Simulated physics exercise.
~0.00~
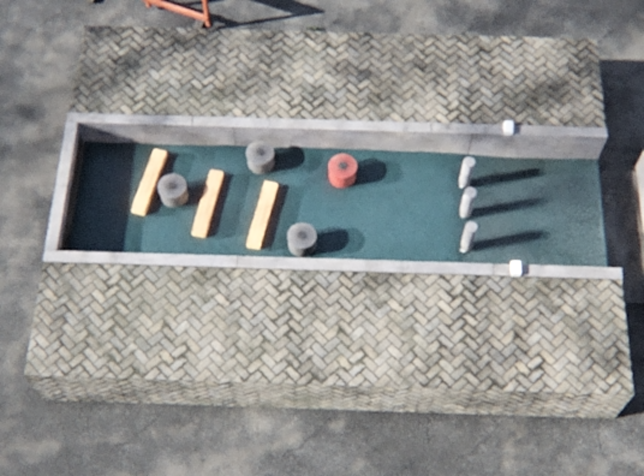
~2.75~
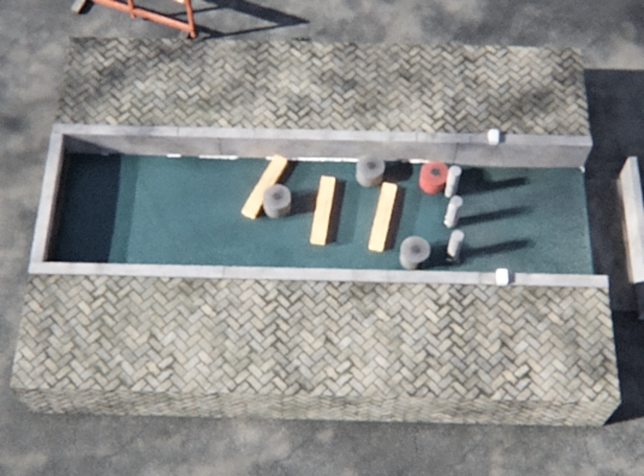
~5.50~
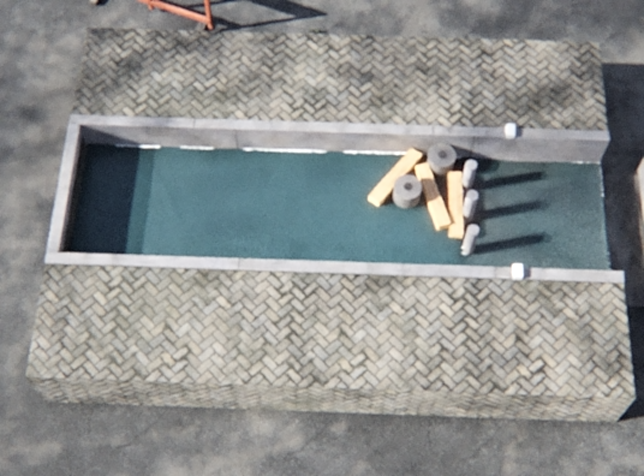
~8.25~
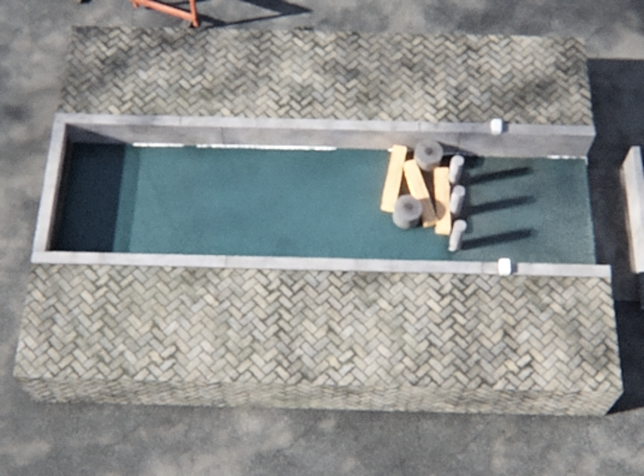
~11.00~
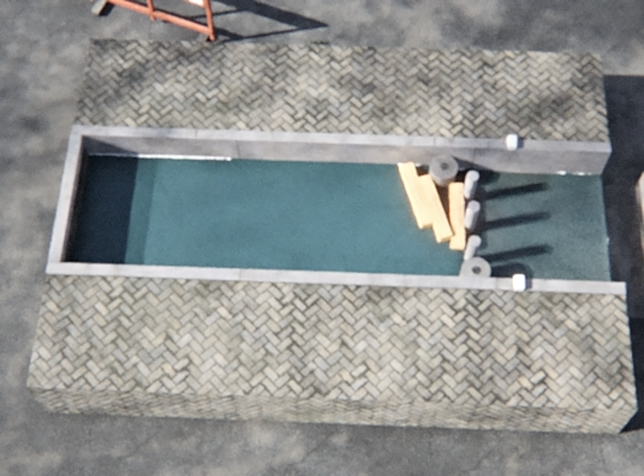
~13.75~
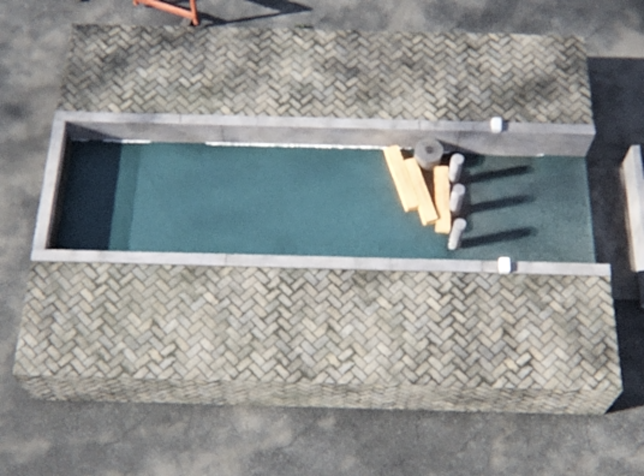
A red tub, three grey tubs and three yellow beams drifted right along a water channel; the red tub and one grey tub went out past the posts, the rest jammed, then another grey one left, leaving three beams and one tub.
